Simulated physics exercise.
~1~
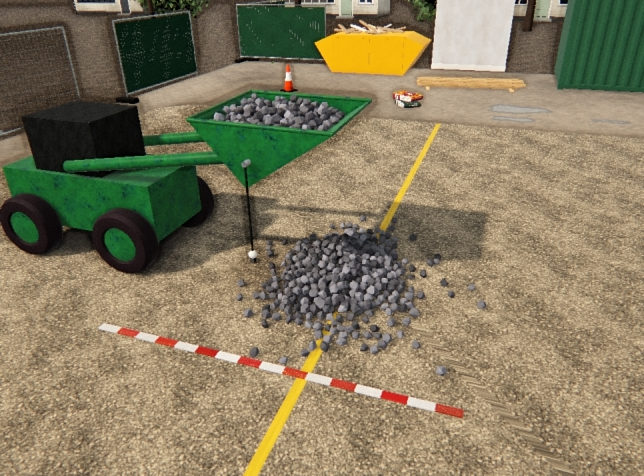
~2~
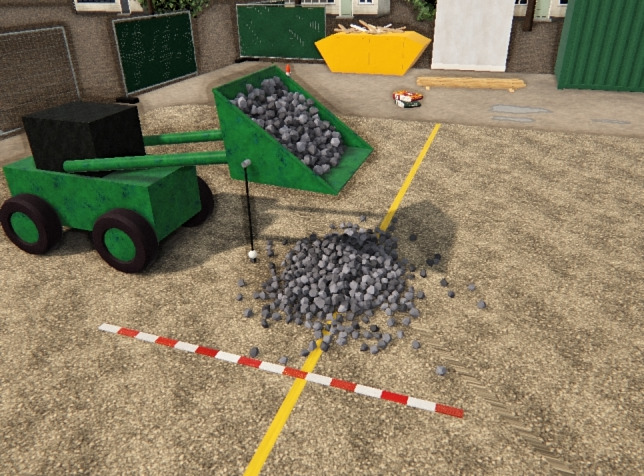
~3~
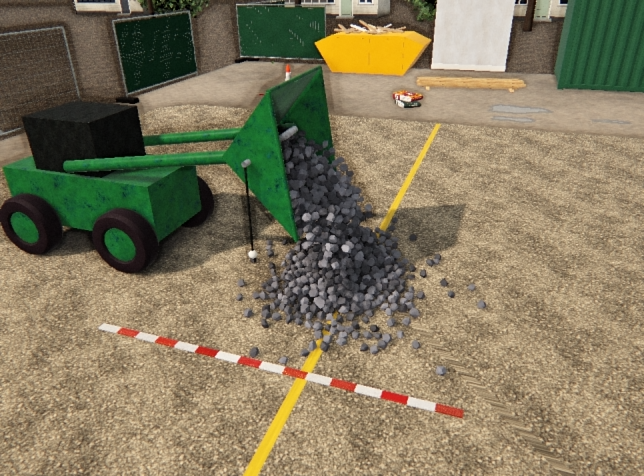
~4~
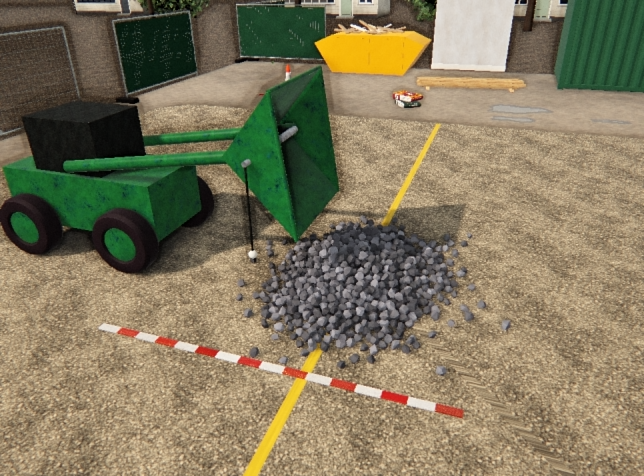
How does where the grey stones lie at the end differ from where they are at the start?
At the start some of the stones are up in the loader's bucket and the rest lie in a heap on the ground. At the end the bucket is empty and they all lie on the ground in one larger heap across the yellow line, reaching further to the right.
